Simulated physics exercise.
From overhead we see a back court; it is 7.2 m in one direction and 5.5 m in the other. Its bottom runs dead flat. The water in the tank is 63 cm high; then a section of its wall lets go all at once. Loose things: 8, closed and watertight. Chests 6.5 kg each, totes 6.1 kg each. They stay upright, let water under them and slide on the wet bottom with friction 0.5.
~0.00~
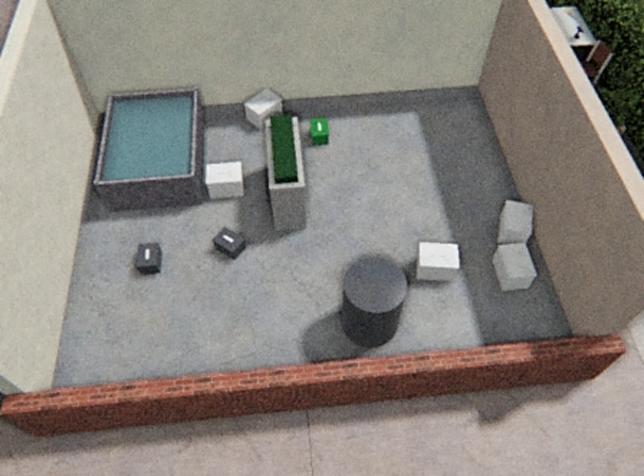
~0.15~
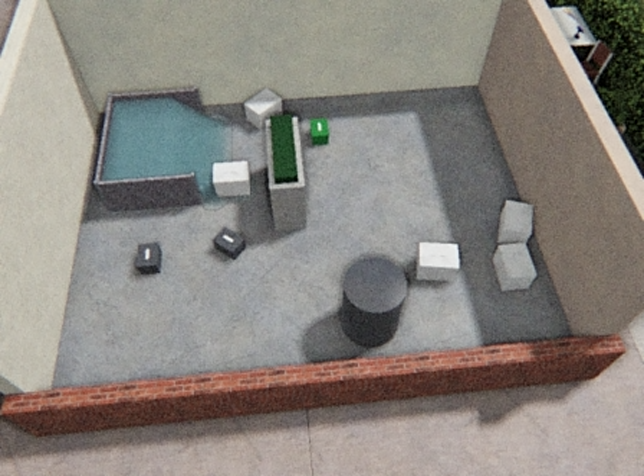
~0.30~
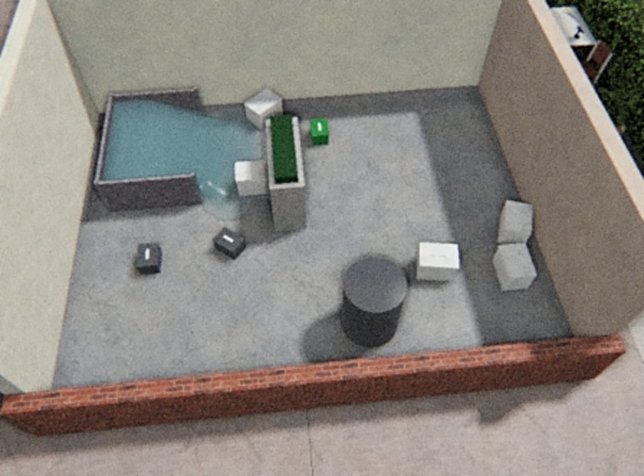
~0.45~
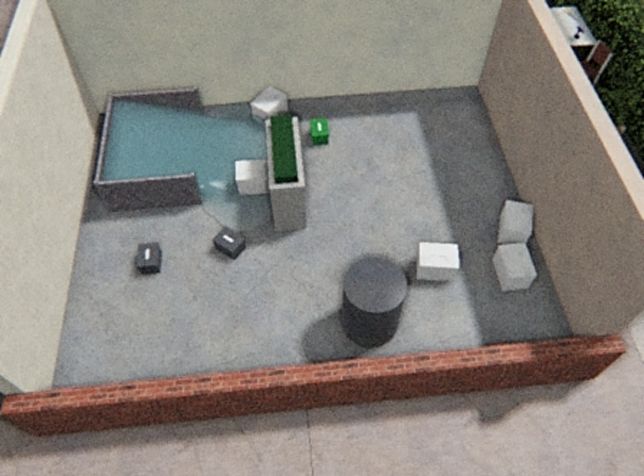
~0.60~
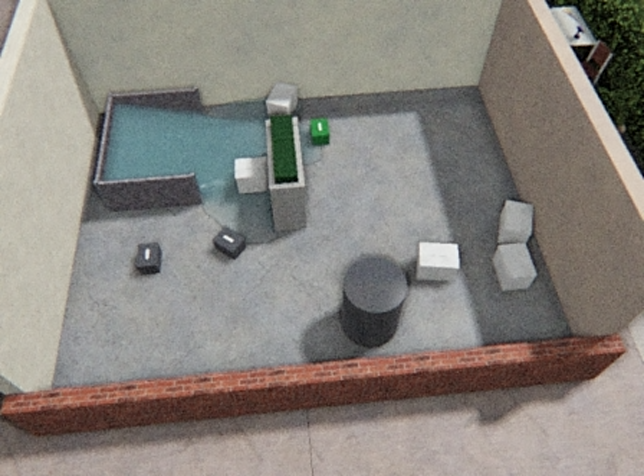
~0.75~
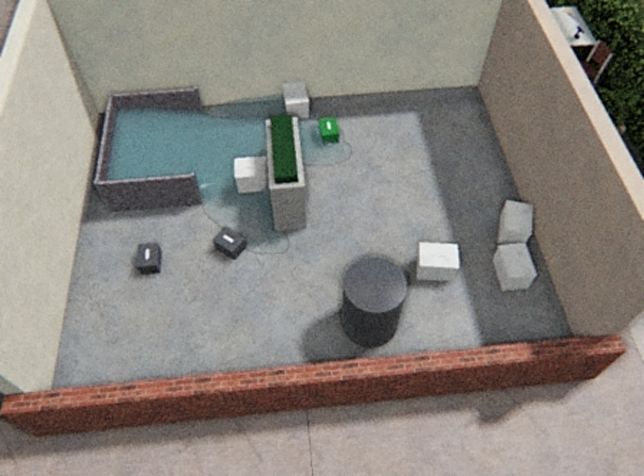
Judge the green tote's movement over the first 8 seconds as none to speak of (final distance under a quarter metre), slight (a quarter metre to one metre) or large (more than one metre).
It is swept a long way.
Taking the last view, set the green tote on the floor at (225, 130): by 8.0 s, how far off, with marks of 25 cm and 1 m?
By that time it is swept a long way.
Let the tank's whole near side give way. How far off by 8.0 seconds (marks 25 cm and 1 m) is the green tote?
I'd say the green tote scarcely moves.
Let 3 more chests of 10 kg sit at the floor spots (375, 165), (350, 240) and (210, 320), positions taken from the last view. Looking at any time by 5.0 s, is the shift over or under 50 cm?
Result, in listed order: Exceeded / not exceeded / exceeded.
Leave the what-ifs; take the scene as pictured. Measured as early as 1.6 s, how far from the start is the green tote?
About 250 cm.
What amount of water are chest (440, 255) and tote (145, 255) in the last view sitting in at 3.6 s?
Depths: Near 0 cm, then near 2 cm.
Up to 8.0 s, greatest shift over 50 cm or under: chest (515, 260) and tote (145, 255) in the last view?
Taking them in order: Exceeded and fell shy.
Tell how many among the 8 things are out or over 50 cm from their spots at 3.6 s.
By my tally, 4.
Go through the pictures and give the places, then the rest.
In the first picture, the green tote at (320, 127), on the bottom; water covers 2.7 m2; 0 of 8 have shifted.
In the second picture, the green tote at (320, 127), on the bottom; water covers 3.7 m2; 1 of 8 have shifted.
In the third picture, the green tote at (320, 127) rests on the ground; water covers 4.9 m2; 1 of 8 have shifted.
In the fourth picture, the green tote at (320, 127) rests on the ground; 6.2 m2 under water; 2 of 8 have shifted.
In the fifth picture, the green tote at (320, 127), on the bottom; 7.0 m2 under water; 2 of 8 have shifted.
In the sixth picture, the green tote at (329, 126) rests on the ground, 16 cm from its start; water covers 7.9 m2; 3 of 8 have shifted.
After 1.6 s the green tote is near (449, 108), 2.4 m from its start, aground; 2 afloat.
After 3.6 s the green tote is near (505, 155), 3.2 m from its start, afloat; 3 afloat.
After 5.6 s the green tote is near (552, 333), 5.0 m from its start, afloat; 5 afloat.
After 8.0 s the green tote is near (515, 326), 4.6 m from its start, afloat; 6 afloat.
